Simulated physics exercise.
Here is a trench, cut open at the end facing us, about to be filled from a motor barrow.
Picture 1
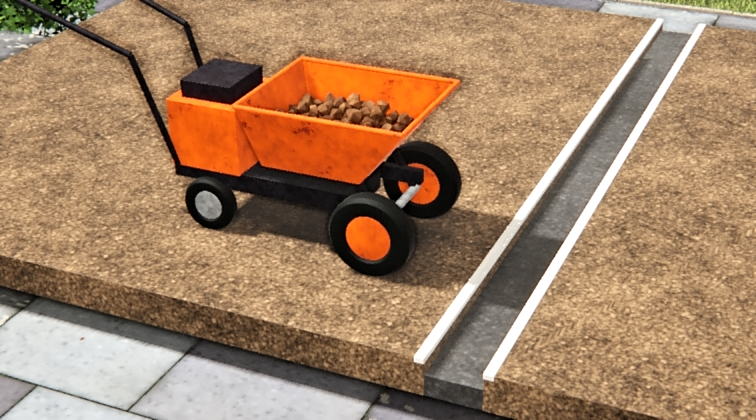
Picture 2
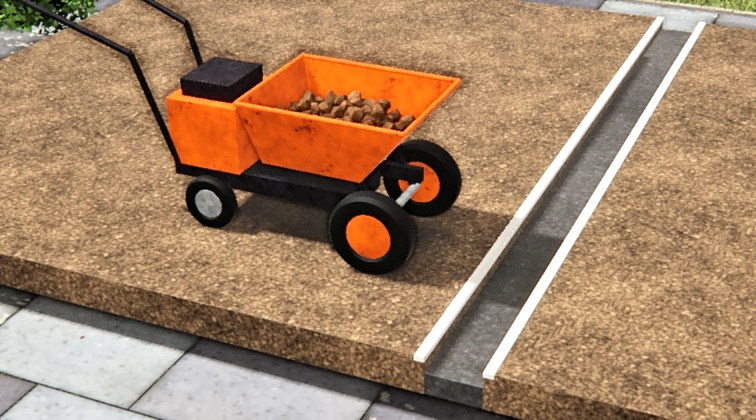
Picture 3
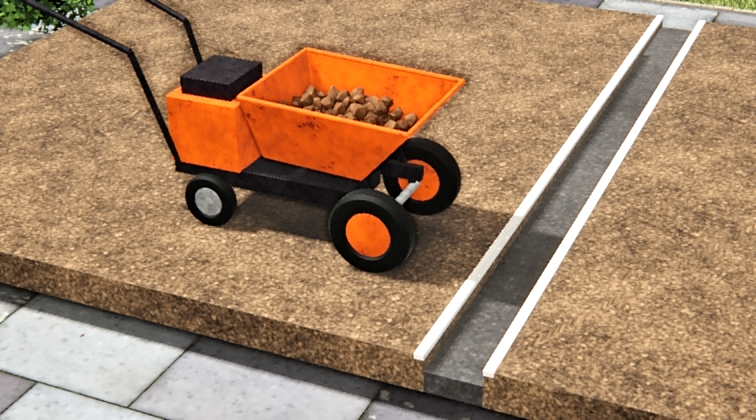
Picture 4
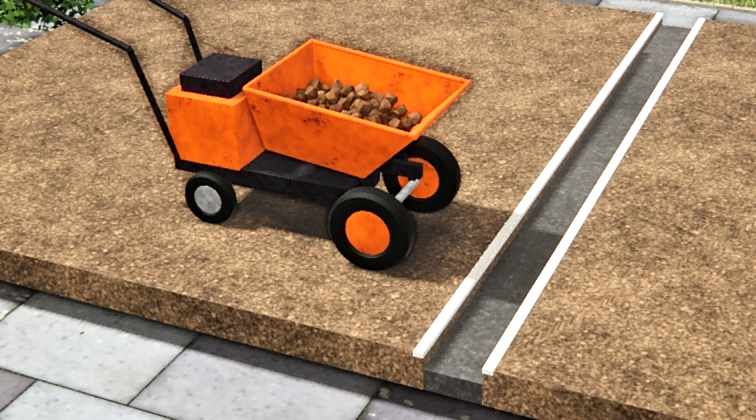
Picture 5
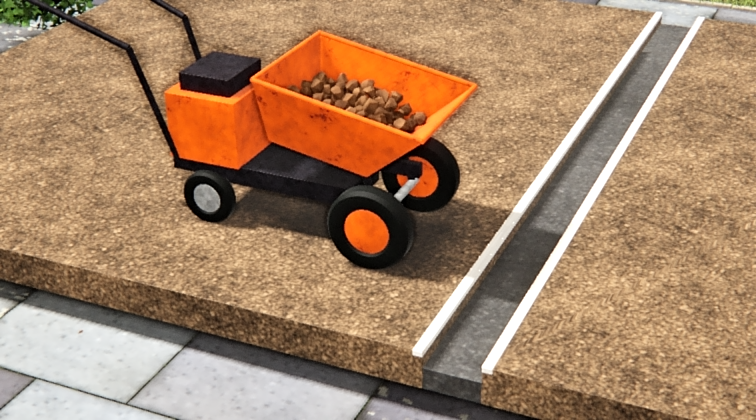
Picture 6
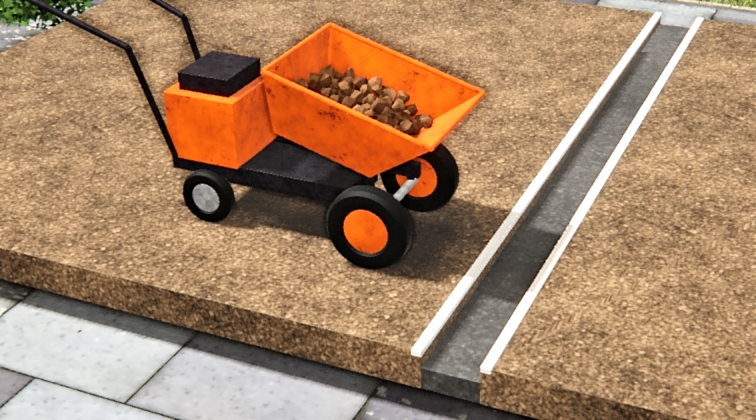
Beside a shallow trench, the orange skip of a motor barrow tilts forward, carrying brown clods.
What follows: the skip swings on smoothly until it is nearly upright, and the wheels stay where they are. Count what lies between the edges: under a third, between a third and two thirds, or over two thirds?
The trench ends with between a third and two thirds of it.
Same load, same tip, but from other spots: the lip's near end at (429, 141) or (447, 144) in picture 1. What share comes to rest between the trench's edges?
Roughly 20 per cent, and 0 per cent.
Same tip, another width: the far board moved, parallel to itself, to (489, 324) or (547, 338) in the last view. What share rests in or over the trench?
First some 30, then 90 per cent.
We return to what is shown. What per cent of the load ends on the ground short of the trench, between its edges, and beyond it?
About: Short 0, between 55, beyond 40 per cent.
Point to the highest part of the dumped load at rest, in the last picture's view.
Roughly at (541, 242).
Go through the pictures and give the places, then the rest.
The first frame shows lip of the skip at (403, 136), level; top of the load at (347, 126), clay clods; first edge of the trench at (446, 320); far edge at (513, 336), the trench under half as wide as the skip, and shallow for its width.
The second frame shows lip of the skip at (404, 135), level; top of the load at (348, 124).
The third frame shows lip of the skip at (408, 136), tipped barely; top of the load at (340, 109).
The fourth frame shows lip of the skip at (414, 137), tipped a little; top of the load at (337, 111).
The fifth frame shows lip of the skip at (422, 142), tipped a little; top of the load at (318, 100).
The sixth frame shows lip of the skip at (431, 149), tipped clearly; top of the load at (331, 95); first edge of the trench at (443, 313); far edge at (510, 329).
Soon, skip tipped steeply; all in the skip.
A while on, skip tipped right over; about two thirds in the skip; about a quarter in or heaped over the trench; a small part beyond it; a stray few falling.
Towards the end, skip tipped right over; a small part in the skip; about half in or heaped over the trench; about a third beyond it.
Finally, skip tipped right over; a stray few in the skip; about half in or heaped over the trench; about a third beyond it.
